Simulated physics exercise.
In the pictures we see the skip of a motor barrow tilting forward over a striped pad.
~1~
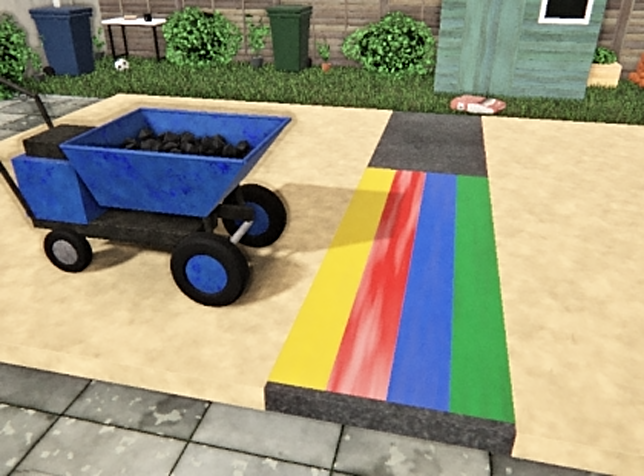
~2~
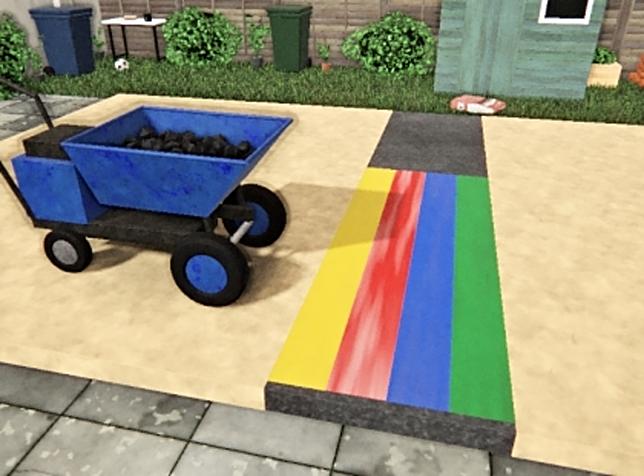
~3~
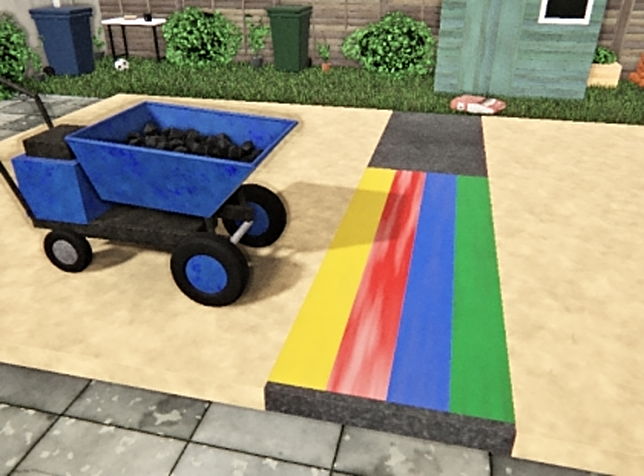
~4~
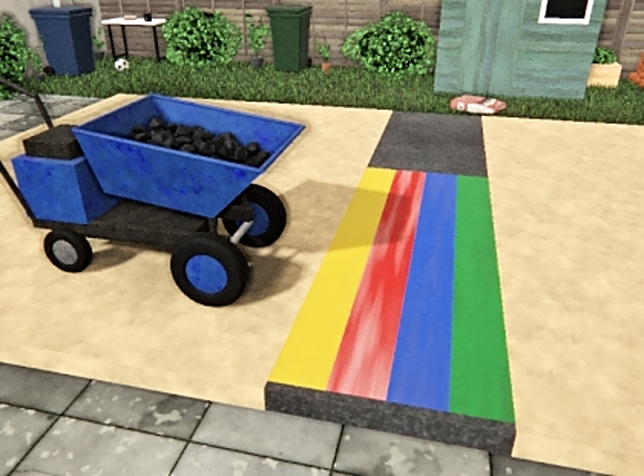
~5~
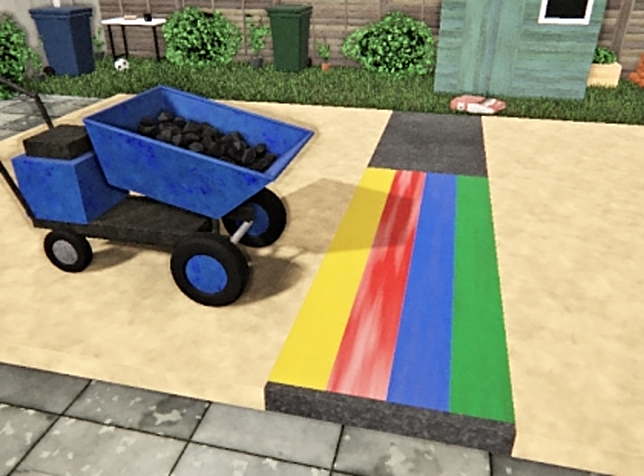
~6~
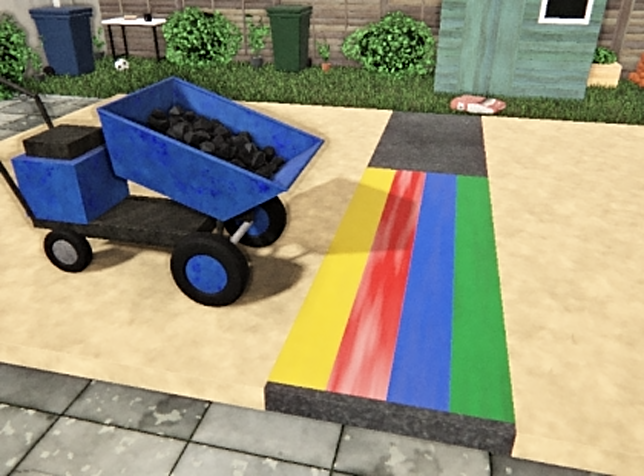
At first, a blue skip heaped with black lumps of coal sits level on a motor barrow, left of a pad striped yellow, red, blue and green. Then the skip tilts gradually forward to the right, its back rising and its lip lowering, while the wheels stay still.
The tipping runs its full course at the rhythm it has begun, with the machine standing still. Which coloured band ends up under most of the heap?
The red one.
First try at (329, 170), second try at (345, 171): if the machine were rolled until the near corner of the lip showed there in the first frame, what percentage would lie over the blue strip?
Roughly 30 per cent at the first spot and 10 per cent at the second.
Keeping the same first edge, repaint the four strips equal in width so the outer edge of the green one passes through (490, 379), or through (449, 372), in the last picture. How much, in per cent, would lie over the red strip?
The first painting gives around 40 per cent, the second around 30 per cent.
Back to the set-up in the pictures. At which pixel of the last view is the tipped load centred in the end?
Near (395, 284), more or less.
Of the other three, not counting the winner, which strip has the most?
It's the strip in blue next.
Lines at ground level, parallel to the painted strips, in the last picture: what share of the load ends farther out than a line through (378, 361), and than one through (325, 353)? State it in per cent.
Respectively 40 and 70 percent.
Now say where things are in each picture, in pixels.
In the first picture, lip of the skip at (244, 162), level; top of the load at (185, 154), lumps of coal; yellow strip at (311, 346); red strip at (365, 354); blue strip at (422, 363); green strip at (481, 372).
In the second picture, lip of the skip at (246, 163), level; top of the load at (171, 149).
In the third picture, lip of the skip at (252, 166), tipped barely; top of the load at (168, 149).
In the fourth picture, lip of the skip at (261, 172), tipped a little; top of the load at (174, 146).
In the fifth picture, lip of the skip at (273, 180), tipped a little; top of the load at (182, 142).
In the sixth picture, lip of the skip at (285, 190), tipped clearly; top of the load at (167, 133); yellow strip at (311, 346); red strip at (365, 354); blue strip at (422, 363); green strip at (481, 372).
Soon after the last picture, skip tipped steeply; all in the skip.
A little later, skip tipped right over; most in the skip; a stray few over the yellow strip; a small part over the red strip; a stray few over the blue strip.
Later still, skip tipped right over; about a third in the skip; a small part over the yellow strip; about a third over the red strip; about a quarter over the blue strip; a small part over the green strip; a stray few off the paint.
At rest, skip tipped right over; about a third in the skip; a small part over the yellow strip; about a third over the red strip; about a quarter over the blue strip; a small part over the green strip; a stray few off the paint.
